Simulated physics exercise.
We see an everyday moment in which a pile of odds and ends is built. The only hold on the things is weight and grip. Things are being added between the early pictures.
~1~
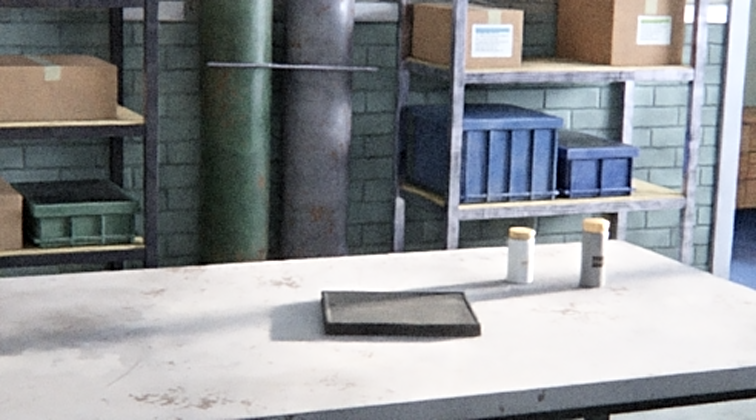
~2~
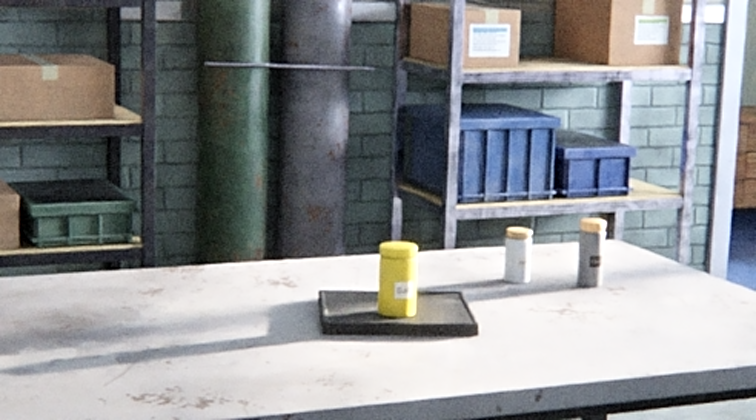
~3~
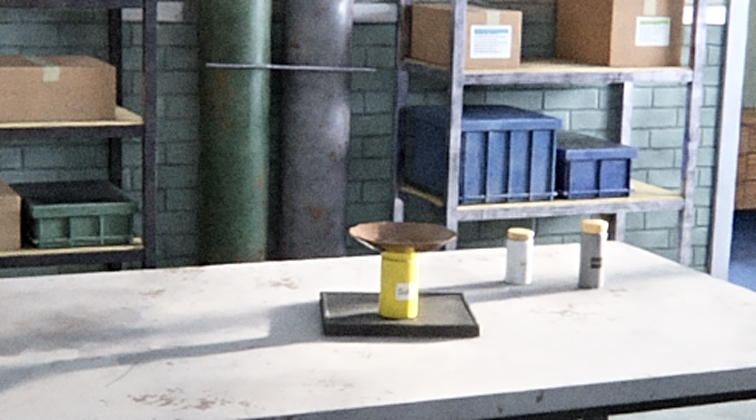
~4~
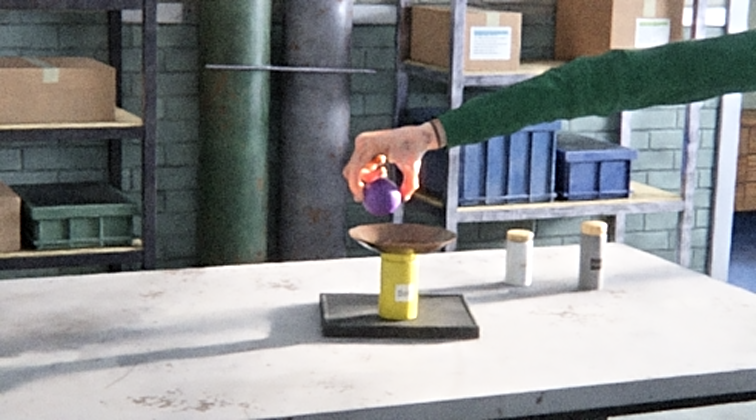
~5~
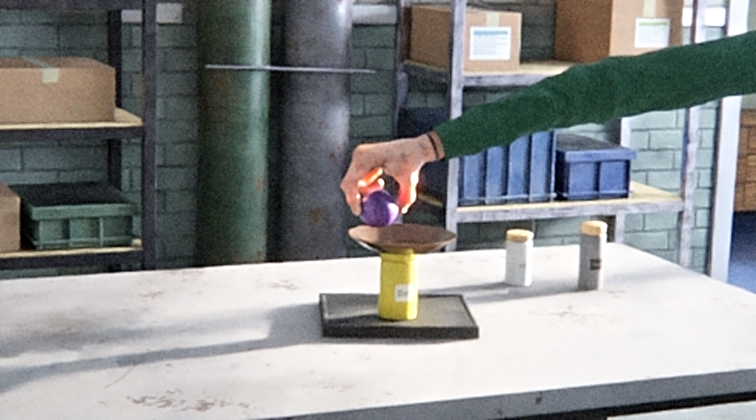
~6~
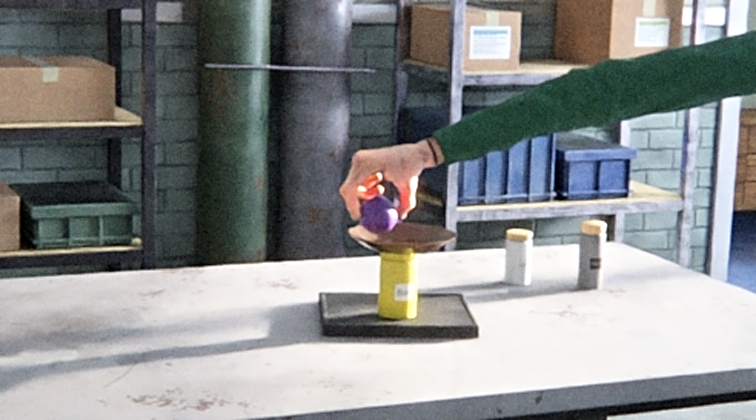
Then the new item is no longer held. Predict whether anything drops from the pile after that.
I expect the stack will stand.
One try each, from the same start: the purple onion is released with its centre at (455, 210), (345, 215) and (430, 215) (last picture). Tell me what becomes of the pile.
First the pile topples, second it topples, third it remains standing.
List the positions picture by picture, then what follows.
The last thing is not in view yet; black tray (399, 312), in the first frame.
The last thing is not in view yet; grey shaker (591, 253), in the second frame.
The last thing is not in view yet; white shaker (519, 256), in the third frame.
Coming down; purple onion (381, 197); brown plate (403, 241), in the fourth frame.
Coming down; purple onion (378, 209); yellow jar (398, 282), in the fifth frame.
In place under the hand; purple onion (378, 215); black tray (396, 314), in the sixth frame.
Then, 0.30 s on from there, things are still on the move.
Then, 1.10 s on from there, no change.
Then, 1.90 s on from there, purple onion resting near (377, 216).
In the end, all 6 unmoved. At the end, from the last picture's camera, purple onion near (377, 216). The pile stays up.
